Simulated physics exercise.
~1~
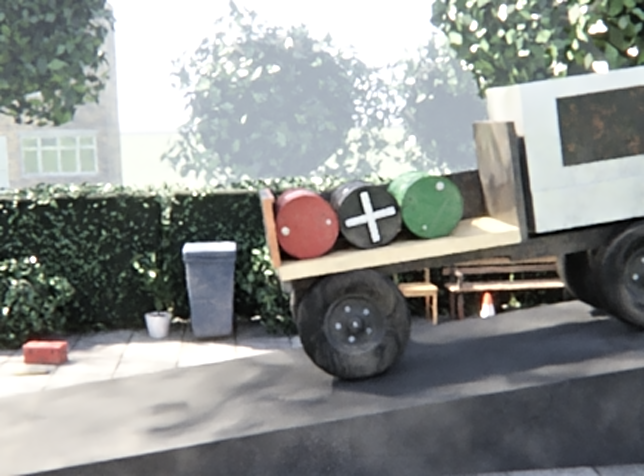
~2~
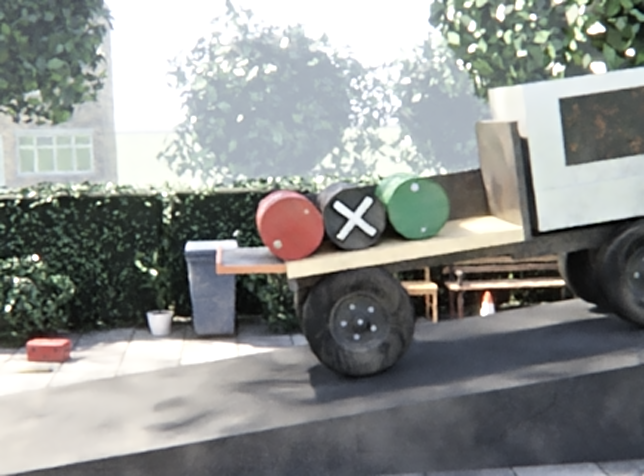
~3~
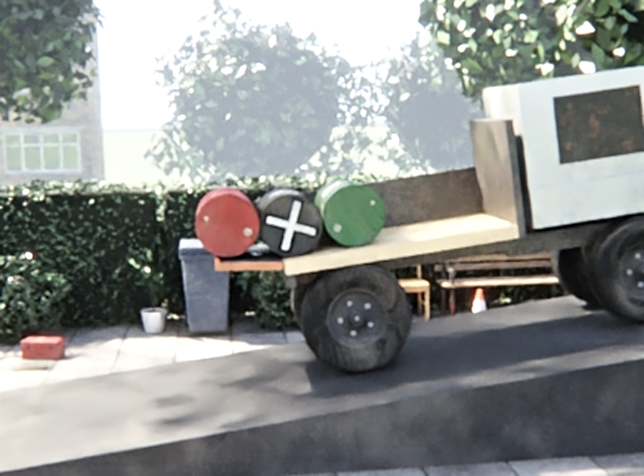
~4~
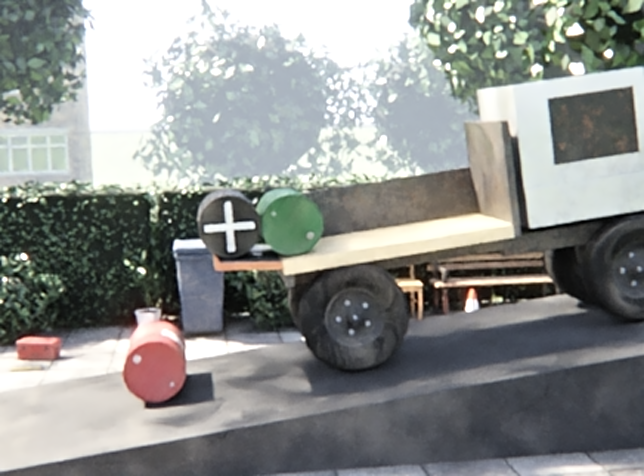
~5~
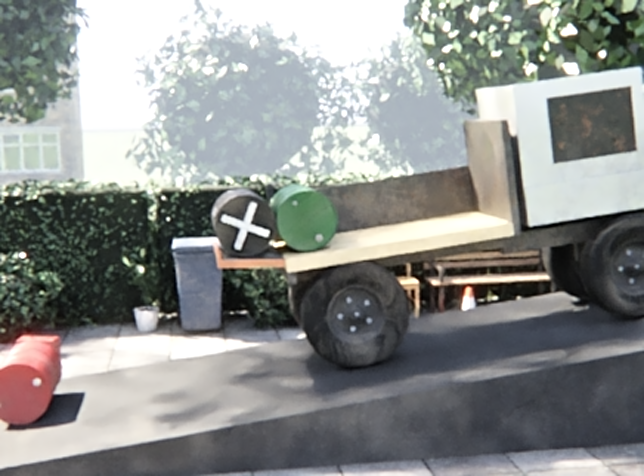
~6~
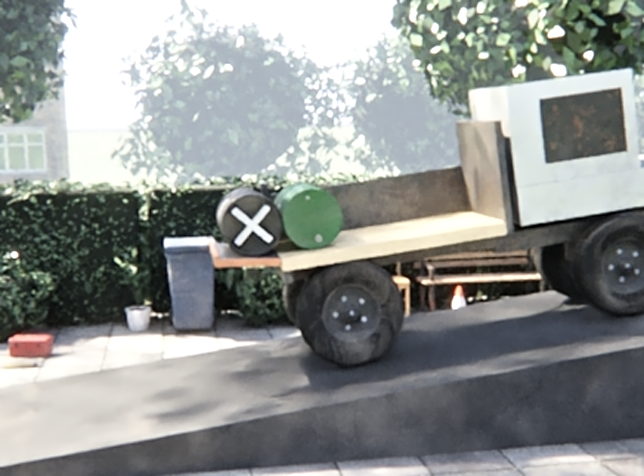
Three drums, red at the left, black with a white cross in the middle and green at the right, lie on the bed of a pick-up standing on a slope that falls to the left. Seen from the side, the truck has a white cab, with a hedge, a grey bin and trees behind it. The tailgate drops open to the left, and the drums roll together toward it. The red one tumbles off the end, lands on the slope and rolls away out of view. The crossed drum halts on the lowered gate, then shifts slightly back and rests against the green one, both still aboard.
